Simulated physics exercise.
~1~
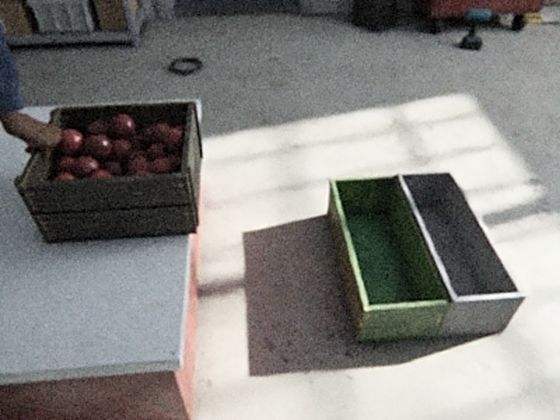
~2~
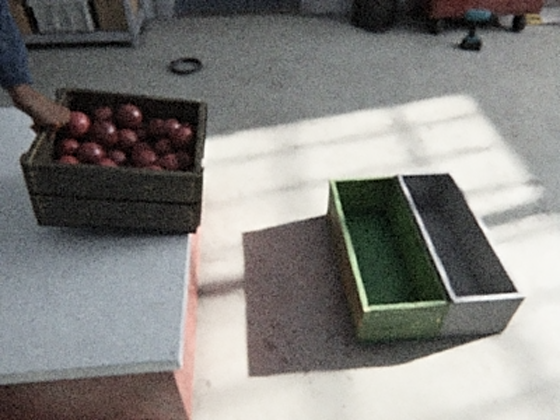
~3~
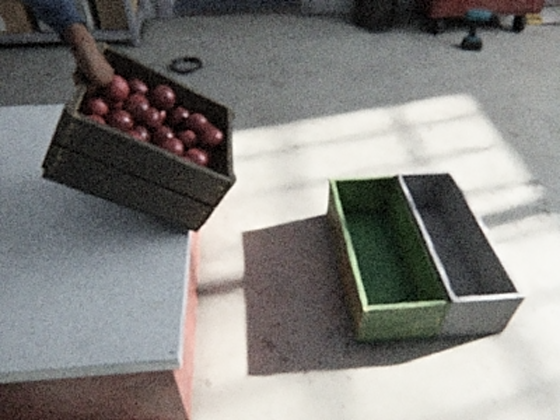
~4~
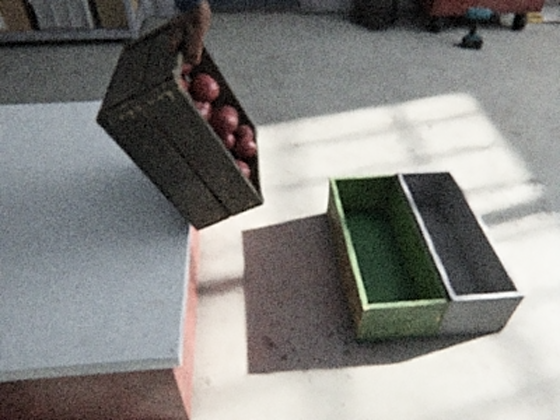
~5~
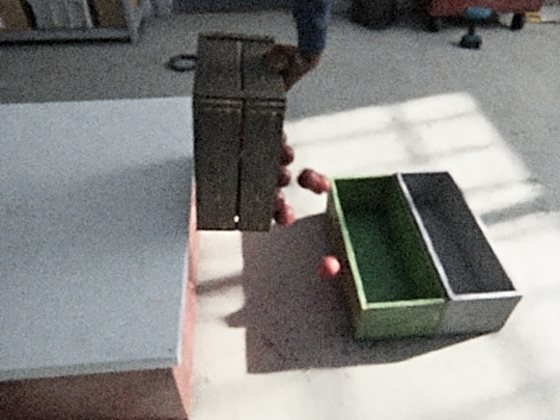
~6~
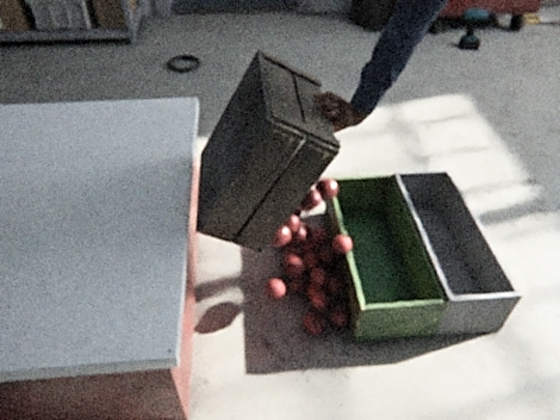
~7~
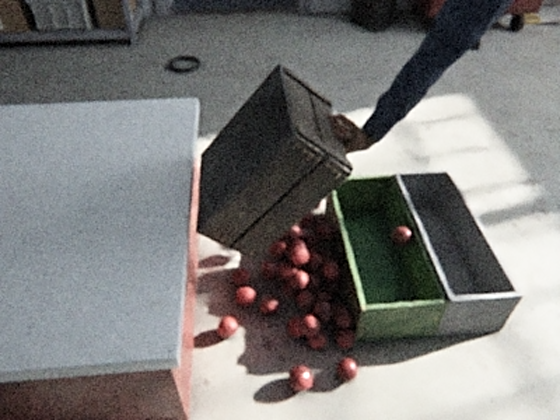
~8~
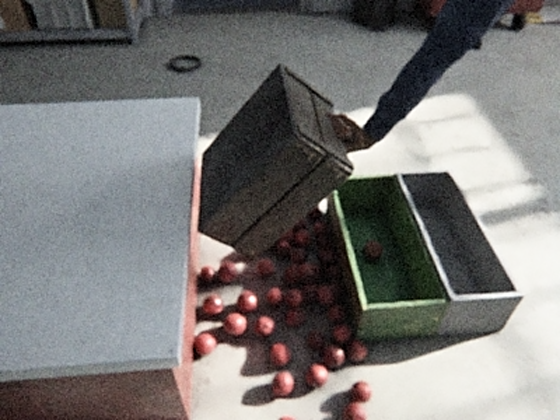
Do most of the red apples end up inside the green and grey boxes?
No, most of them end up on the floor between the bench and the green box. Only a single apple is seen inside the green box.
Sunlit concrete floor beside a bench, a hand tipping a dark crate of red apples, nearly all landing short of the green box.
